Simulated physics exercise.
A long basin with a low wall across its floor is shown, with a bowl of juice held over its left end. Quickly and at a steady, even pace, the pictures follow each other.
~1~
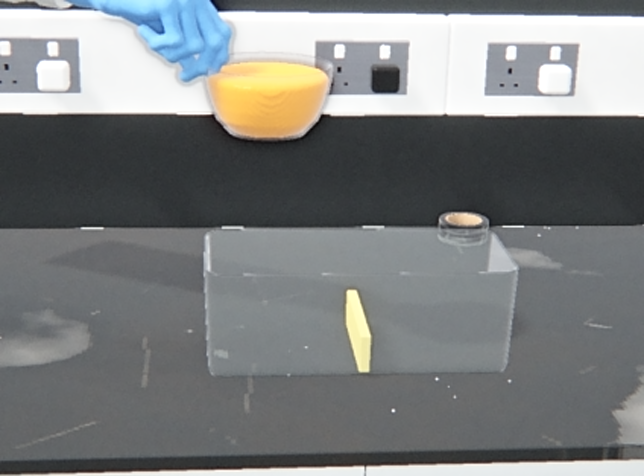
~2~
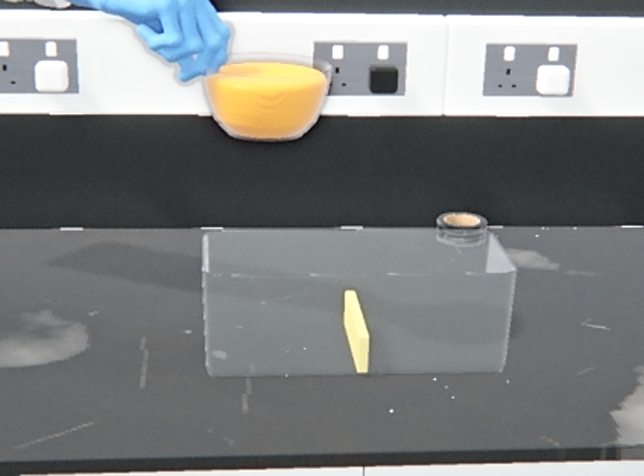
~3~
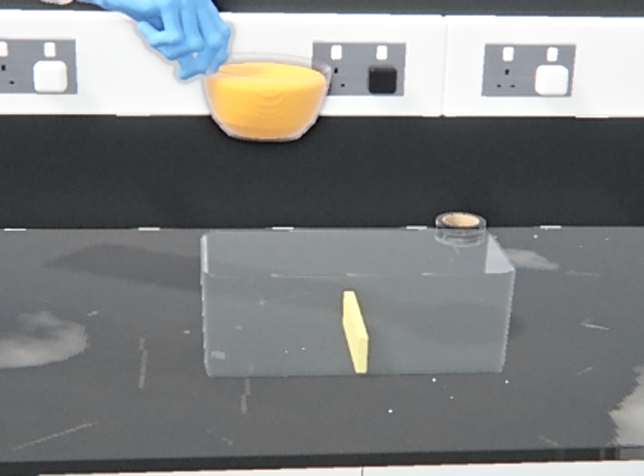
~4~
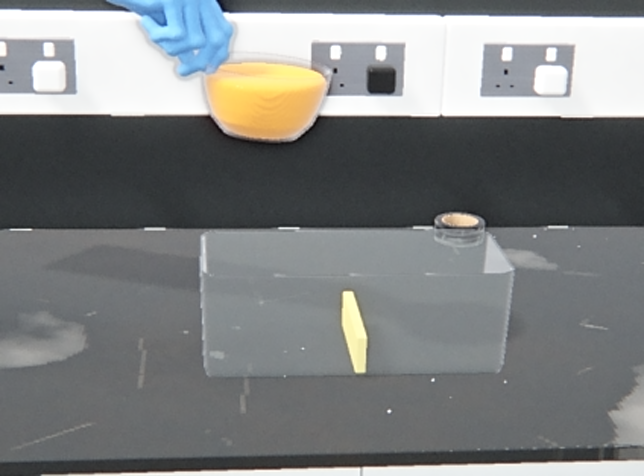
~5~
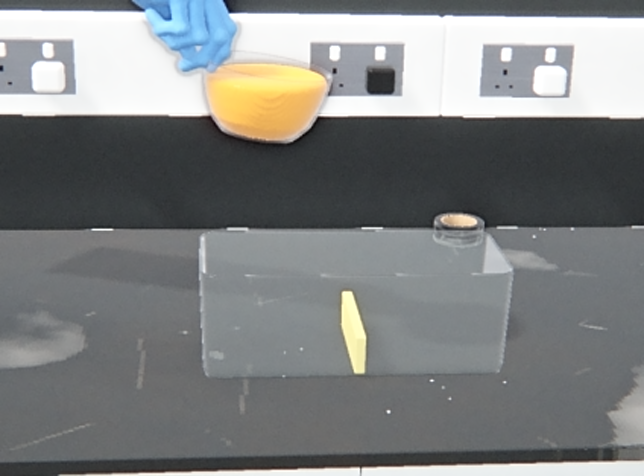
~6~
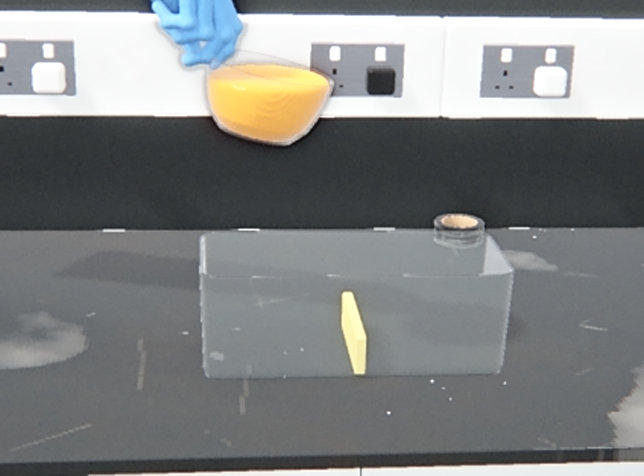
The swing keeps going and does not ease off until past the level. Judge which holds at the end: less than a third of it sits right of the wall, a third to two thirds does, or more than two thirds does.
More than two thirds sits right of the wall.
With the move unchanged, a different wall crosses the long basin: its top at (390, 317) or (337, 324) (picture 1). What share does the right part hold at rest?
55 %, then 85 %.
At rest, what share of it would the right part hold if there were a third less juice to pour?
It comes to 75 per cent or so.
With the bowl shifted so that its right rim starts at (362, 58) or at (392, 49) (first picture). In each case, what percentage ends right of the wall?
It comes to about 95 %, followed by about 95 %.
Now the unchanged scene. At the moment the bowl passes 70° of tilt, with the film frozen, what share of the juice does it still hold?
Around 50 in a hundred.
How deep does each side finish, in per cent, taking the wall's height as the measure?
Roughly 10 left of the wall, roughly 60 right of it.
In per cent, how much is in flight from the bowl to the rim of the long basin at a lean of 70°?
That comes to near 40 percent.
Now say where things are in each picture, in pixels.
In the first picture, it leans 0°; its right rim is at (332, 66); the juice meets the walls at (206, 73) and (328, 74); the long basin's rim runs from (206, 253) to (505, 251); the wall's top is at (358, 314).
In the second picture, it leans 1°; its right rim is at (330, 68); the juice meets the walls at (205, 73) and (327, 75).
In the third picture, it leans 2°; its right rim is at (330, 70); the juice meets the walls at (205, 73) and (326, 77).
In the fourth picture, it leans 5°; its right rim is at (330, 73); the juice meets the walls at (205, 73) and (326, 77).
In the fifth picture, it leans 8°; its right rim is at (330, 77); the juice meets the walls at (206, 74) and (327, 79).
In the sixth picture, it leans 13°; its right rim is at (332, 83); the juice meets the walls at (208, 75) and (330, 80).
A moment on, the bowl is tipped part way and 48 per cent is still to pour, 1 is left of the wall and 11 right of it.
Next, the bowl is tipped right over and 4 per cent is still to pour, 6 is left of the wall and 77 right of it.
Then the bowl is tipped right over and 0 per cent is still to pour, 17 is left of the wall and 82 right of it.
Later the bowl is tipped right over and 0 per cent is still to pour, 17 is left of the wall and 81 right of it.
In the end 17 per cent lies left of the wall, 81 right of it and 1 outside.
